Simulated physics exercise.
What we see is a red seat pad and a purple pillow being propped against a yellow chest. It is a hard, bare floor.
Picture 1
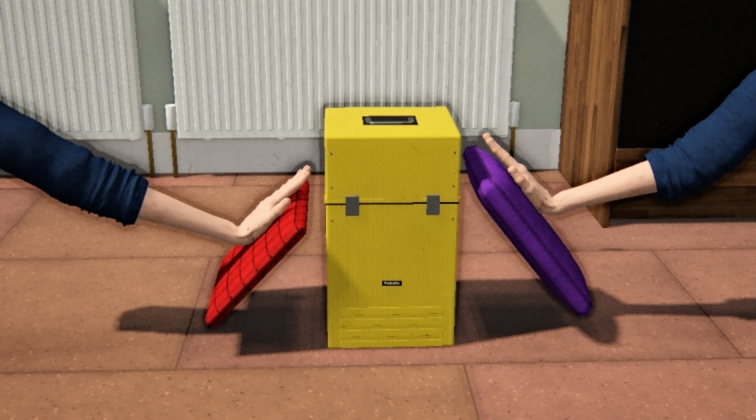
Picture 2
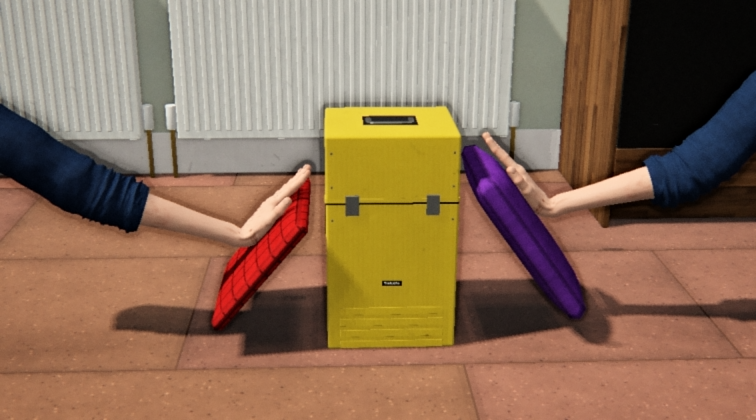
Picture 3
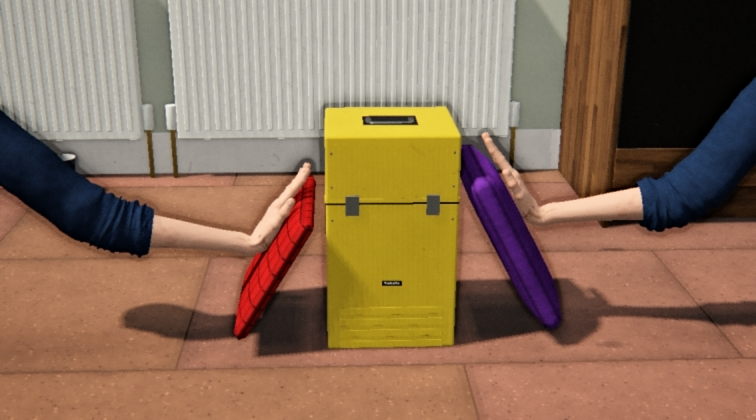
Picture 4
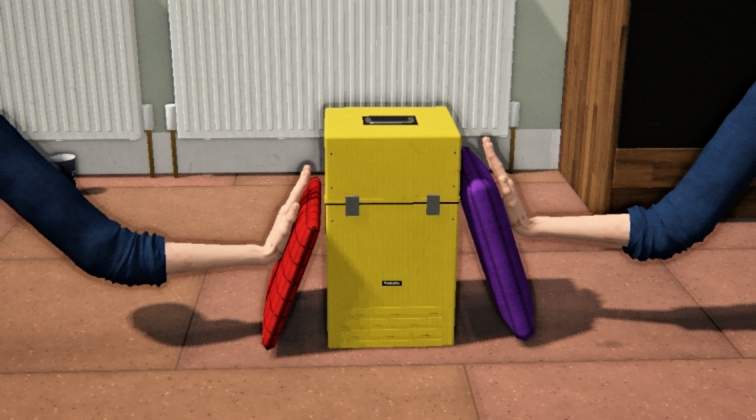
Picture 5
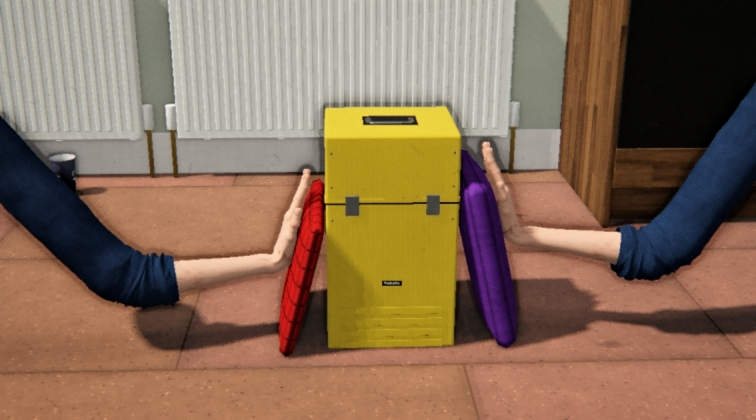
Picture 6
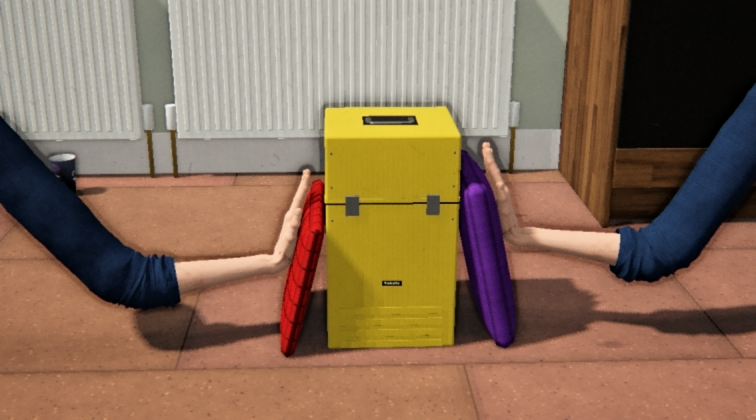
Two hands pressing a red seat pad and a purple pillow more upright against opposite sides of a yellow chest.
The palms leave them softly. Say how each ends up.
As it turns out, the red seat pad remains propped up; the purple pillow keeps leaning.
Then, 0.24 s on from there, seat pad propped as before near (304, 264); pillow propped as before near (481, 247).
In the end, seat pad propped as before near (304, 264); pillow propped as before near (481, 246). The red seat pad keeps leaning and the purple pillow holds its lean.
